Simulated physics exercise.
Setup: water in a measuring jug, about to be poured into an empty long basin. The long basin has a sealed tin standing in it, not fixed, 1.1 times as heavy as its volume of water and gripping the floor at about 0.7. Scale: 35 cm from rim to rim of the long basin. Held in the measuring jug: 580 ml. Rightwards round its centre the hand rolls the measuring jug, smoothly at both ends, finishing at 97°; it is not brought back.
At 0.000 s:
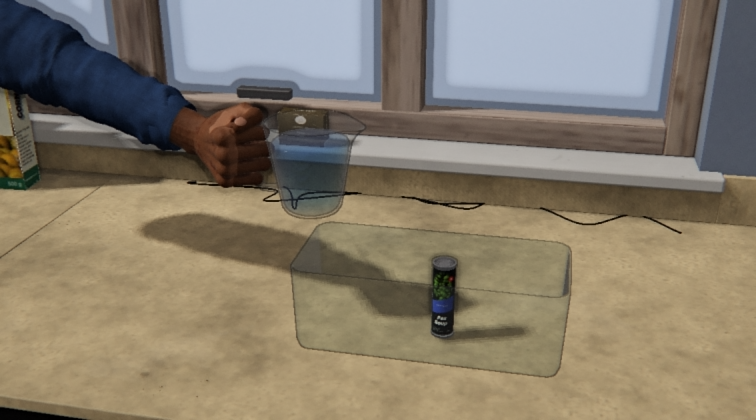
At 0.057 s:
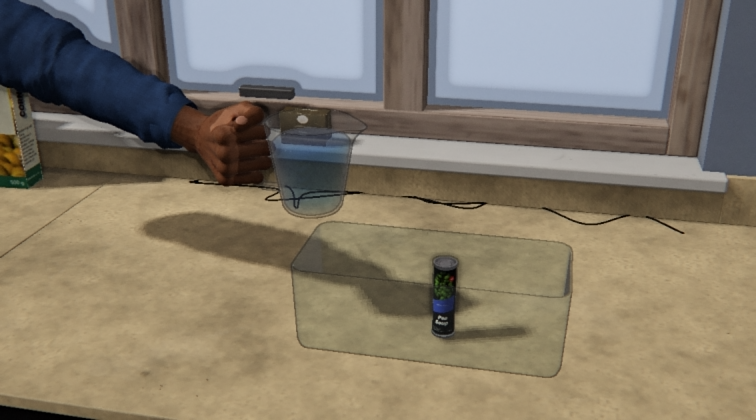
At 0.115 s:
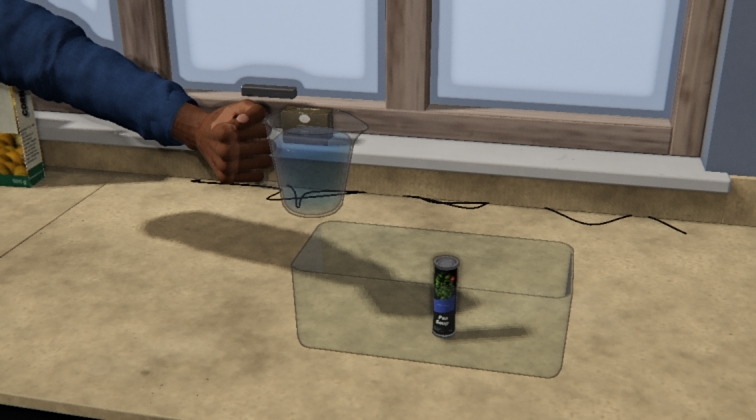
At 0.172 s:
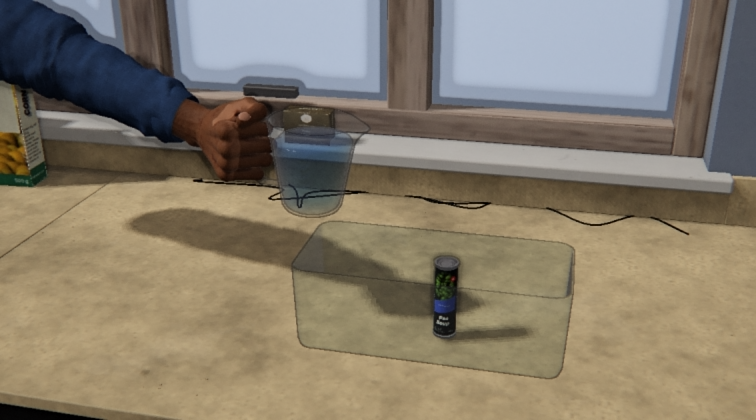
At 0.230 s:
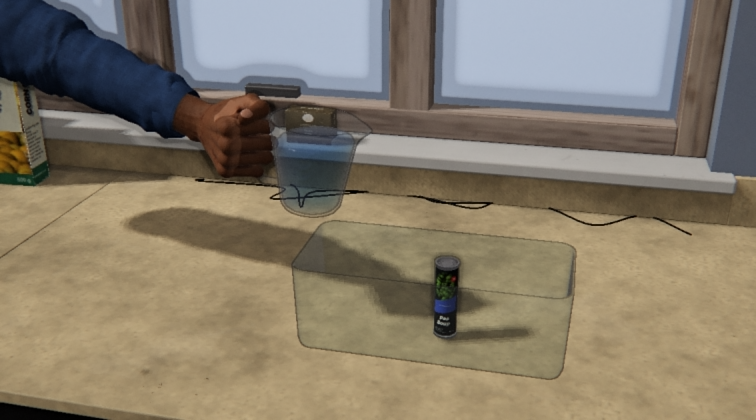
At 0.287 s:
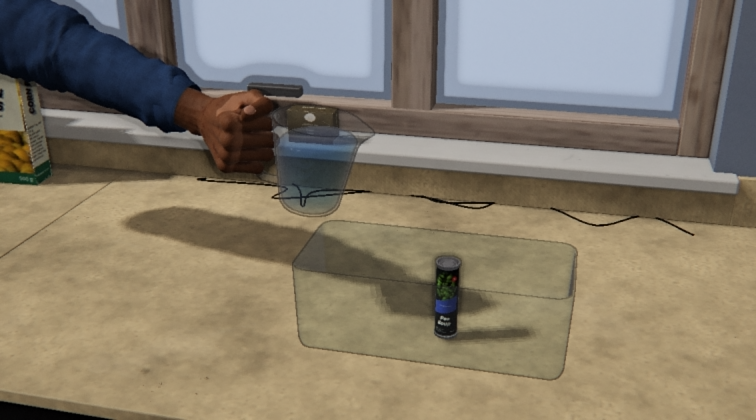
On a countertop by a window, a hand slightly tilting a clear jug of blue water rightwards above a basin holding a small tin.
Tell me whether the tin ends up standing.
Upright.
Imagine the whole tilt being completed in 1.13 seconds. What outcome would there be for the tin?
Outcome - the tin stays erect.
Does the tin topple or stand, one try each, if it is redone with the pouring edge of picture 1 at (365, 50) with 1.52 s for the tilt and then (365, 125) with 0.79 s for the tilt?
Run one: It tumbles. Run two: It does not tip.
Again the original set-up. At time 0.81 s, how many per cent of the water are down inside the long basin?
Fraction in basin: Approx. 3%.
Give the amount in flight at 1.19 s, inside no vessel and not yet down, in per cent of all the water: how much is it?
I'd say some 14 per cent is in the air.
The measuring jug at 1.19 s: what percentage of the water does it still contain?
32 per cent or so.
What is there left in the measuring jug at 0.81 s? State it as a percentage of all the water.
Close to 86 percent of the liquid remains at that time.
After 0.81 s the tilt is 53° and 85 per cent is still to pour; the tin stands where it began.
After 1.19 s the tilt is 86° and 32 per cent is still to pour; the tin stands where it began.
After 1.59 s the tilt is 97° and 2 per cent is still to pour; the tin stands where it began.
After 2.02 s the tilt is 97° and 0 per cent is still to pour; the tin stands where it began.
In the end the tin stands where it began.
